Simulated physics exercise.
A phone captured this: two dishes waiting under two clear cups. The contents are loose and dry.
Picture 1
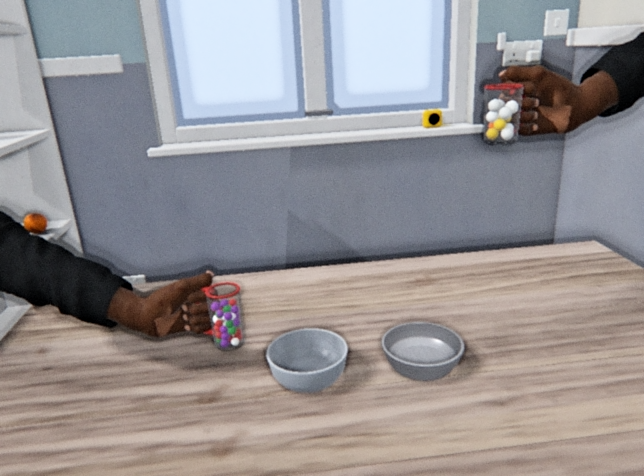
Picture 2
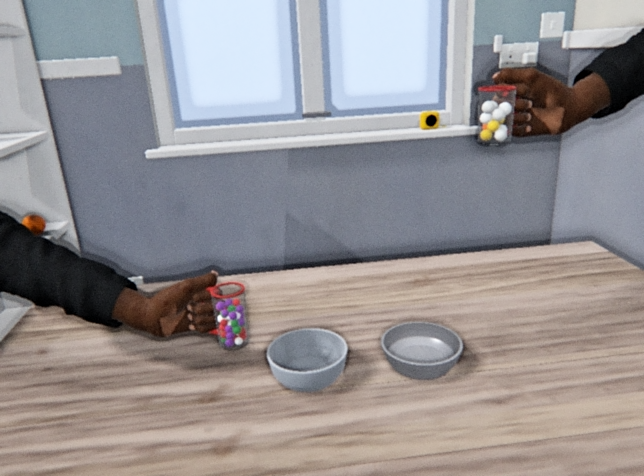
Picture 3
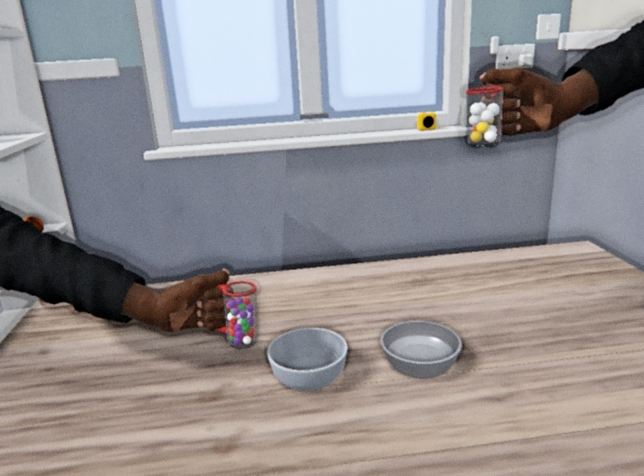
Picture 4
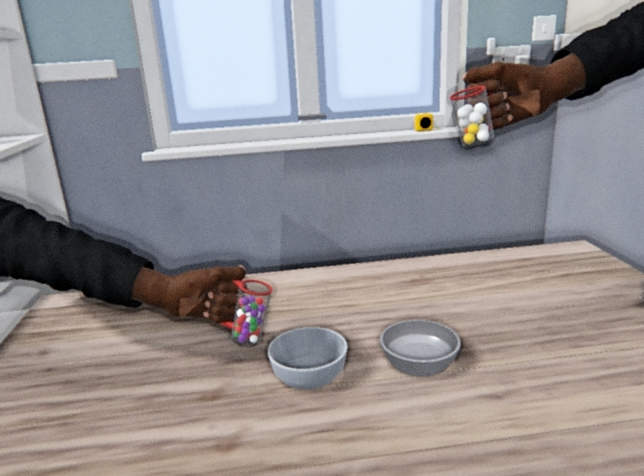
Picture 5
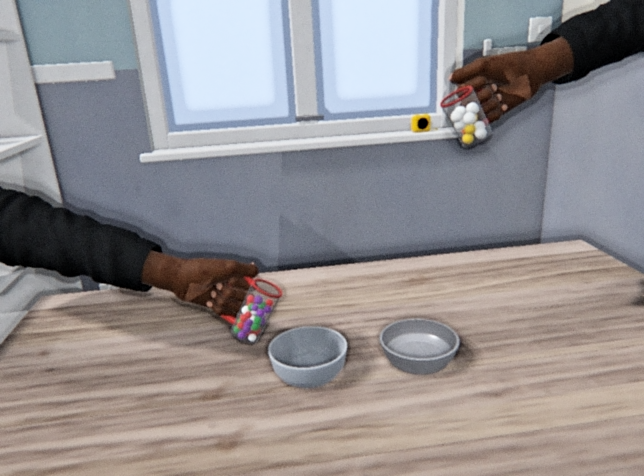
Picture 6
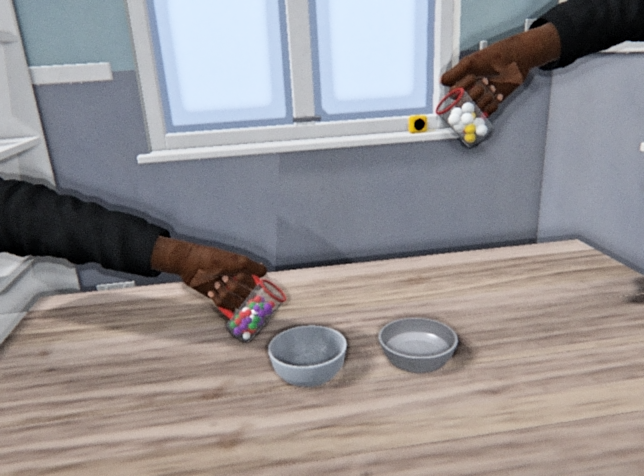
At first, two hands hold clear, red-rimmed cups upright, the left with colorful beads low beside two gray dishes on a wooden table, the right with white and yellow balls much higher. Both hands move their cups slightly inward, then tilt them steadily until each leans well over, contents still inside.
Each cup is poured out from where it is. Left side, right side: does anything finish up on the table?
On the left the dish: No, right: Yes.
Then, 0.32 s later than the last frame, left, every one still in the cup; right, every one still in the cup.
Then, 0.67 s later than the last frame, left, almost all still in the cup, just a few in the dish, about a tenth in the air; right, almost all still in the cup, about a tenth in the air.
Then, 1.08 s later than the last frame, left, almost all in the dish, just a few in the air; right, roughly a quarter in the dish, about a tenth outside the dish, roughly two thirds in the air.
When it is over, left, every one in the dish, not one outside the dish; right, roughly a quarter in the dish, the larger part outside the dish.
